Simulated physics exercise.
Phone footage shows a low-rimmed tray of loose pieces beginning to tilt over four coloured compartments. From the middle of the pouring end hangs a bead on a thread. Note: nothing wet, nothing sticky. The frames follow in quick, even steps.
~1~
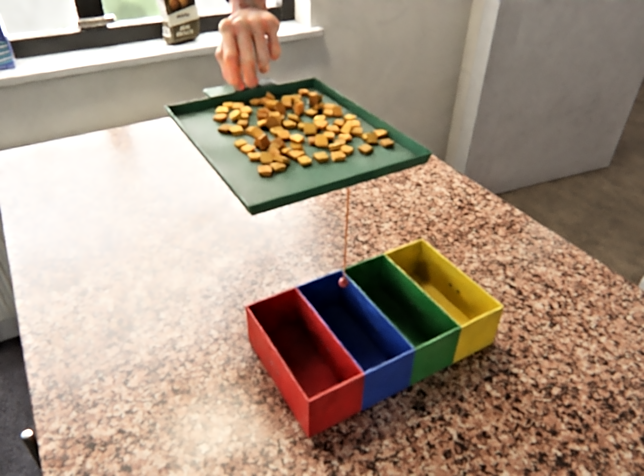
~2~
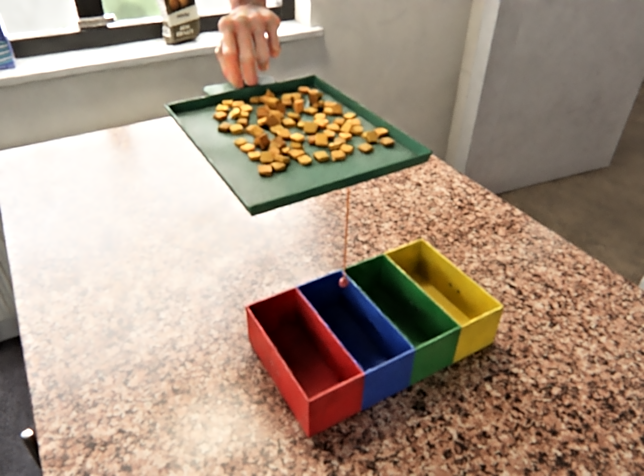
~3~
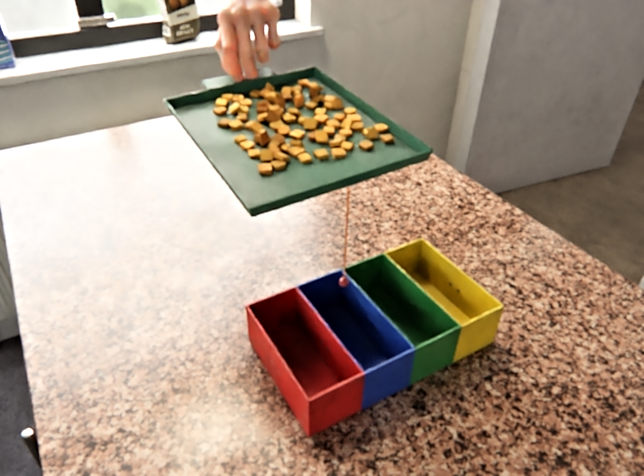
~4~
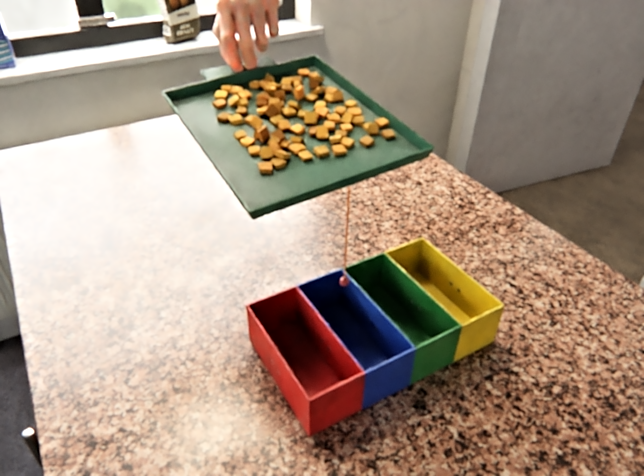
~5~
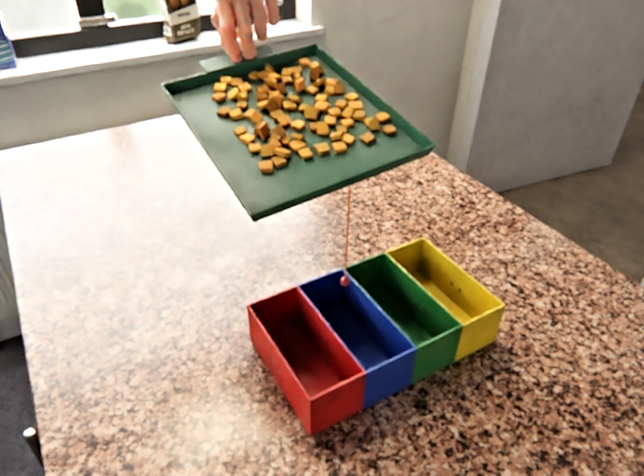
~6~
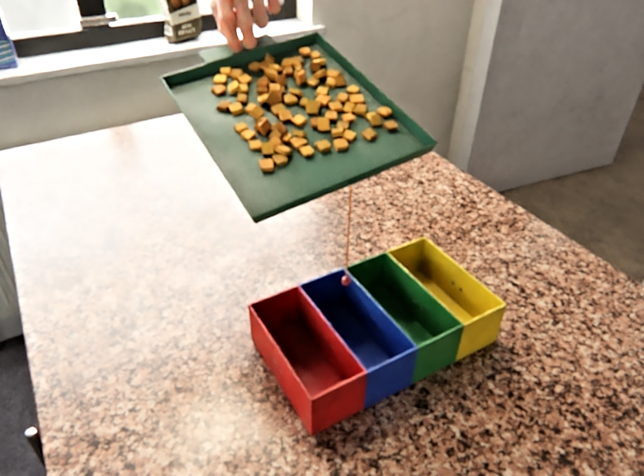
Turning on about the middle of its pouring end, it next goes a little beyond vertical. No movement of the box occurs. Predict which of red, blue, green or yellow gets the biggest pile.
The biggest pile lands in red.
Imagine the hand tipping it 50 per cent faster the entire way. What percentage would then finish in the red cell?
About 60 per cent.
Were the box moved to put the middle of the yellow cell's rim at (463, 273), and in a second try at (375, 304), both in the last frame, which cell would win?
At the first place the red one, at the second the cell in blue.
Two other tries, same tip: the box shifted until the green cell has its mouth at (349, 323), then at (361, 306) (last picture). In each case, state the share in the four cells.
You'd get near 90 percent first and near 100 percent next.
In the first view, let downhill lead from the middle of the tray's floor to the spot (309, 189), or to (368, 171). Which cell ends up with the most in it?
That red cell, then that green cell.
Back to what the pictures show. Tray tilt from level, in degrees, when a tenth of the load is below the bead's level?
At about 70°.
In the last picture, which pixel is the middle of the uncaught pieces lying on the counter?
At about (233, 370).
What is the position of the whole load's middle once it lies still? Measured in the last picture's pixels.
Close to (292, 354) in the last picture.
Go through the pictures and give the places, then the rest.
Corners of the pouring end (251, 204) and (428, 152), level; middle of the load (288, 124), cereal squares; bead on its thread (344, 283); red cell (336, 402); blue cell (388, 376); green cell (435, 353); yellow cell (478, 331), in the first picture.
Corners of the pouring end (251, 204) and (429, 151), level; middle of the load (289, 123), in the second picture.
Corners of the pouring end (251, 206) and (429, 149), tipped barely, lowest at the left corner; middle of the load (288, 118), in the third picture.
Corners of the pouring end (252, 208) and (430, 146), tipped a little, lowest at the left corner; middle of the load (289, 112), in the fourth picture.
Corners of the pouring end (253, 211) and (431, 144), tipped a little, lowest at the left corner; middle of the load (289, 106), in the fifth picture.
Corners of the pouring end (254, 214) and (433, 142), tipped a little, lowest at the left corner; middle of the load (290, 99); red cell (339, 400); blue cell (391, 374); green cell (438, 351); yellow cell (481, 329), in the sixth picture.
Just after the last frame, tray tipped steeply; almost all on the tray; about a tenth falling or outside the box.
A moment on, tray tipped right over; roughly half on the tray; roughly a quarter in the red cell; roughly a quarter falling or outside the box.
Further on, tray tipped past a quarter turn; roughly two thirds in the red cell; about a tenth in the blue cell; roughly a quarter falling or outside the box.
When it is over, tray tipped past a quarter turn; roughly two thirds in the red cell; about a tenth in the blue cell; not one in the green cell; not one in the yellow cell; roughly a quarter outside the box.
